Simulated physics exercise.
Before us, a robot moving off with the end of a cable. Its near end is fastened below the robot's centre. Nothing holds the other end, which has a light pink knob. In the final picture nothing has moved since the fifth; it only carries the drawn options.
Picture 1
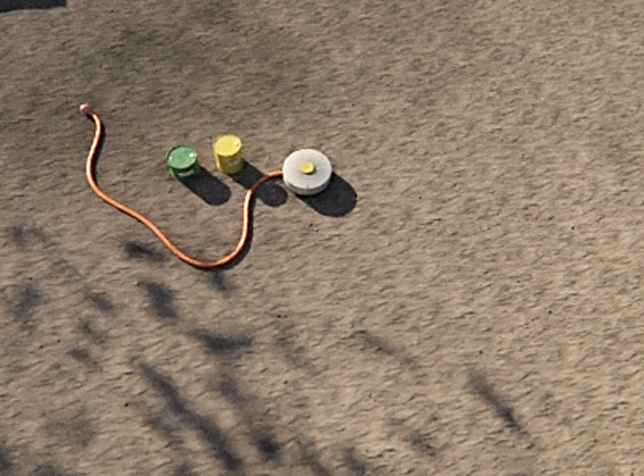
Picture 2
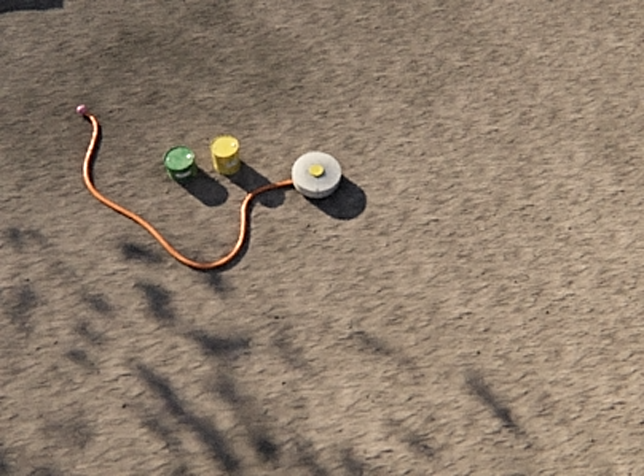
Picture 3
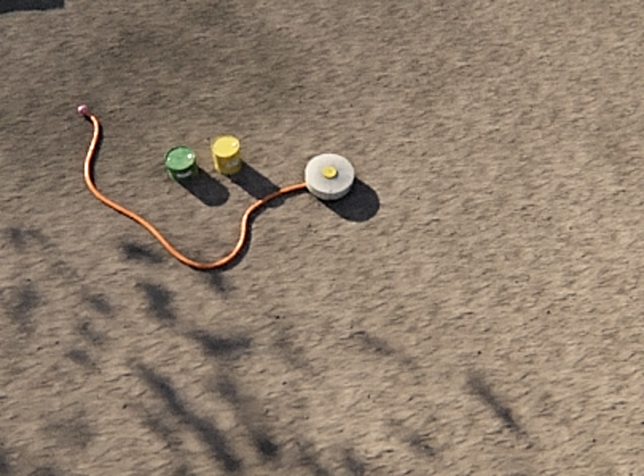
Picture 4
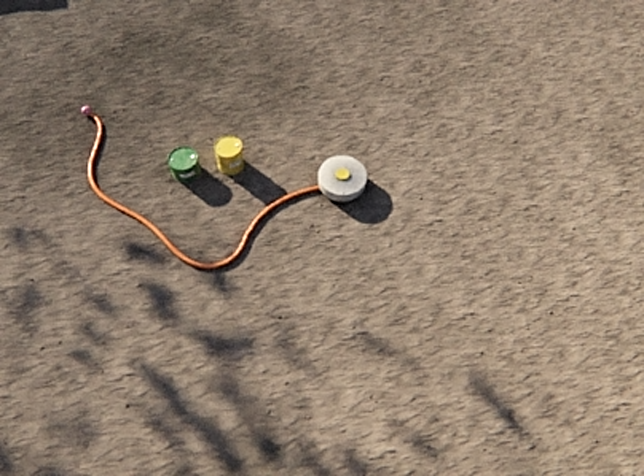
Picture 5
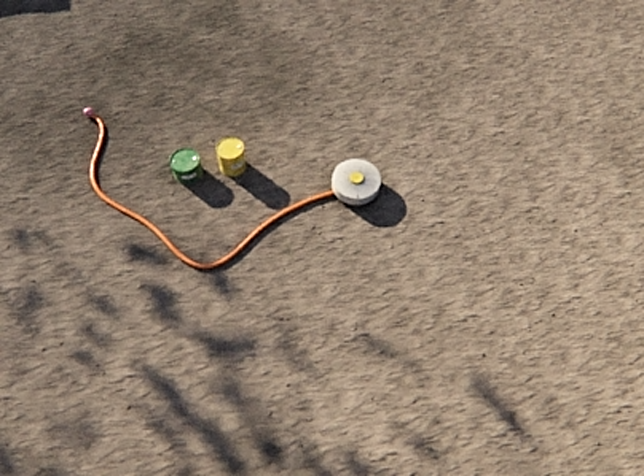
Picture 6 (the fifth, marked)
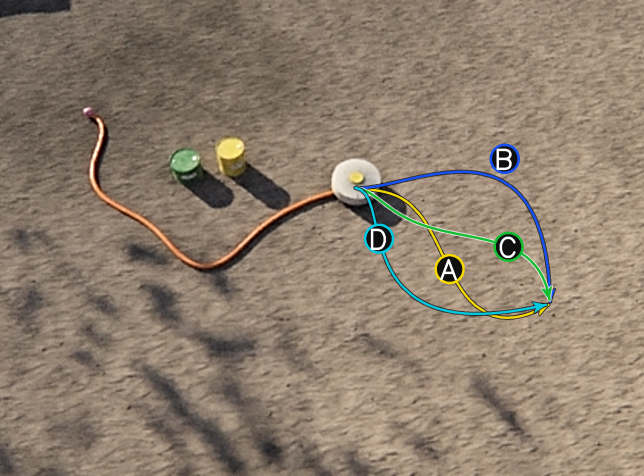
A round white robot slides slowly right, drawing out an orange cable past two small containers.
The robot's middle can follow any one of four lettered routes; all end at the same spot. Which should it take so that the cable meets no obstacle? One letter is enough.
It should follow D.
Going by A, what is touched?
It meets the green pot.
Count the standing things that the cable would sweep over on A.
One.
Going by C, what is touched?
It is the green pot.
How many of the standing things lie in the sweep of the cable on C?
One.
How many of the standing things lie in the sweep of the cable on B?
In all, two.
On the marked copy, A from (355, 188) via (444, 258) to (549, 305); B from (355, 188) via (496, 178) to (550, 302); C from (355, 188) via (459, 234) to (550, 300); D from (355, 188) via (412, 295) to (546, 305).
Following D. Soon after the start, robot (391, 263), middle of the cable (169, 245), free end (89, 112).
Later, robot (480, 310), middle of the cable (254, 240), free end (100, 136).
In the end, robot (554, 300), middle of the cable (318, 251), free end (134, 166); nothing has been touched.
As for the rest, A meets the green pot; B meets the green pot and yellow keg; C meets the green pot.
